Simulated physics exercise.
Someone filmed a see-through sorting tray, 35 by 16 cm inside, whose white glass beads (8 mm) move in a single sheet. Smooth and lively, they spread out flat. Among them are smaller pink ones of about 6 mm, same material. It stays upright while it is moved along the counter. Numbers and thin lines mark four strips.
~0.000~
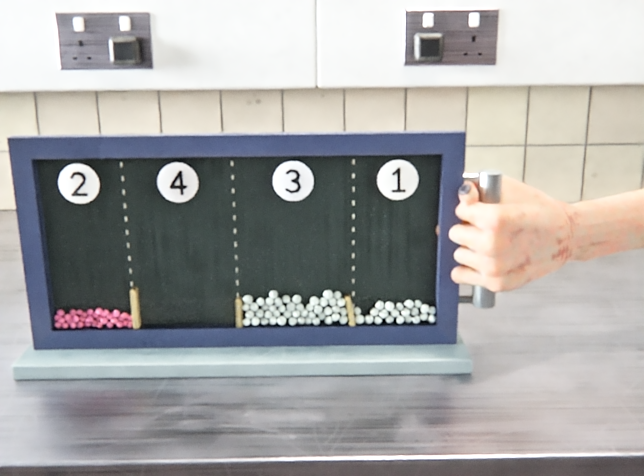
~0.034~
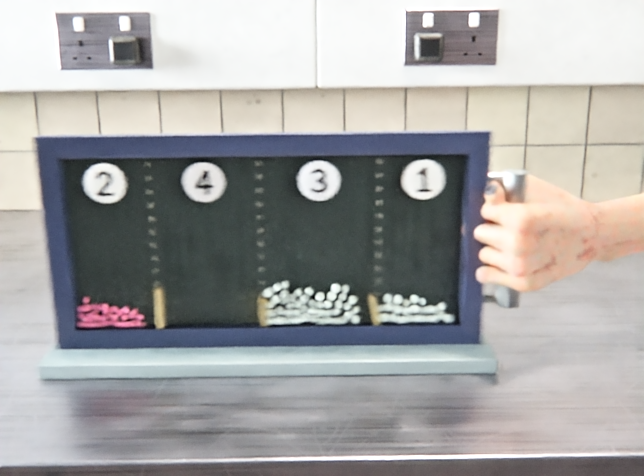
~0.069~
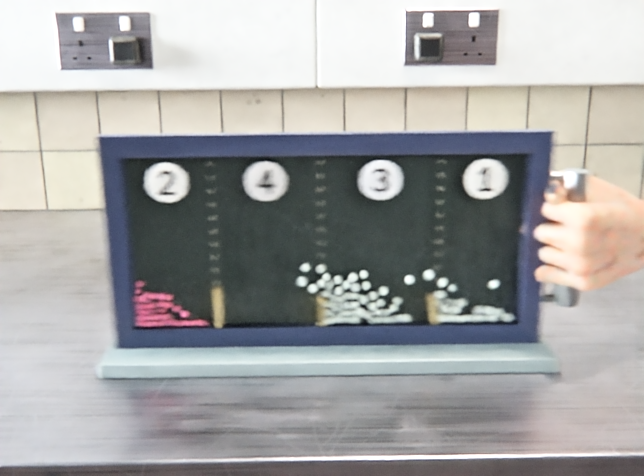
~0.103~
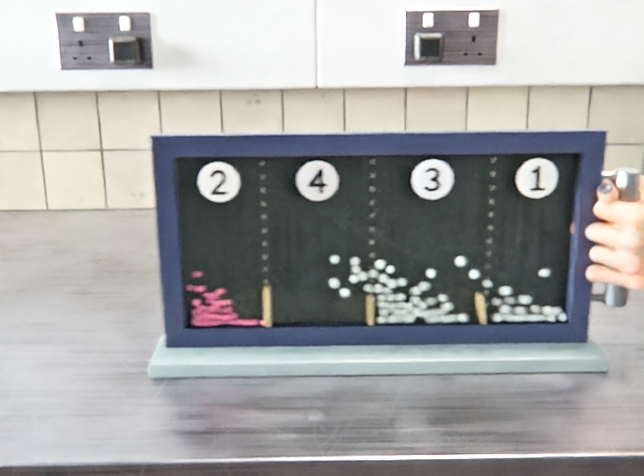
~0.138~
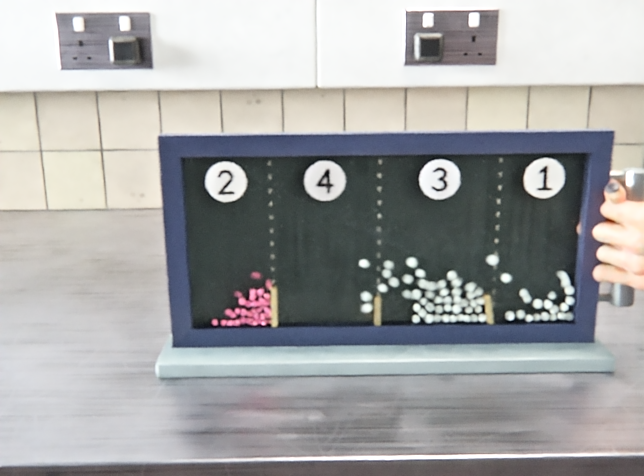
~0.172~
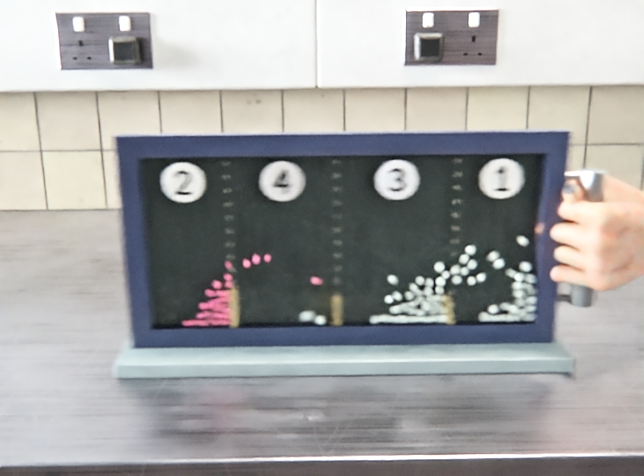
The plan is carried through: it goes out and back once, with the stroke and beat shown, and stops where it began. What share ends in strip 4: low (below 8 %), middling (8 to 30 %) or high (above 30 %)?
Strip 4: Middling.
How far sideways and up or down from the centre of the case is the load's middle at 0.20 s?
About 4 cm right and 5 cm below.
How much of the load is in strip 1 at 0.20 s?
About 35 per cent.
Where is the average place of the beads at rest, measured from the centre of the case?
Some 2 cm left and 7 cm below.
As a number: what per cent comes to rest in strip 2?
Some 35 per cent.
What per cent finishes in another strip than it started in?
Roughly 25 per cent.
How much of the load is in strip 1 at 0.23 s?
Roughly 40 per cent.
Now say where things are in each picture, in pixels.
In the first picture, at its start; about 100 beads; beads' middle (248, 314); highest (274, 295); no. 1 (398, 180), no. 2 (79, 184), no. 3 (293, 181), no. 4 (178, 183).
In the second picture, 2 cm to the right; beads' middle (263, 311); highest (285, 285).
In the third picture, 8 cm to the right; beads' middle (310, 305); highest (306, 267); wall ends (431, 297), (322, 299), (217, 290).
In the fourth picture, 12 cm to the right; beads' middle (362, 303); highest (335, 259).
In the fifth picture, 13 cm to the right; beads' middle (395, 303); highest (493, 260).
In the sixth picture, 9 cm to the right; beads' middle (376, 298); highest (523, 241); no. 1 (502, 179), no. 2 (183, 182), no. 3 (397, 180), no. 4 (282, 181).
After 0.20 s, it is 4 cm to the right; the beads' middle is 4 cm right of and 5 cm below the centre; no. 1, 35 %, no. 2, 25 %, no. 3, 30 %, no. 4, 10 %.
After 0.23 s, it is 1 cm to the right; the beads' middle is 4 cm right of and 5 cm below the centre; no. 1, 40 %, no. 2, 25 %, no. 3, 30 %, no. 4, 5 %.
After 0.25 s, it is at its start; the beads' middle is 2 cm right of and 5 cm below the centre; no. 1, 40 %, no. 2, 25 %, no. 3, 30 %, no. 4, 5 %.
Settled by 1.2 s, it is at its start; no. 1, 20 %, no. 2, 35 %, no. 3, 30 %, no. 4, 15 %.
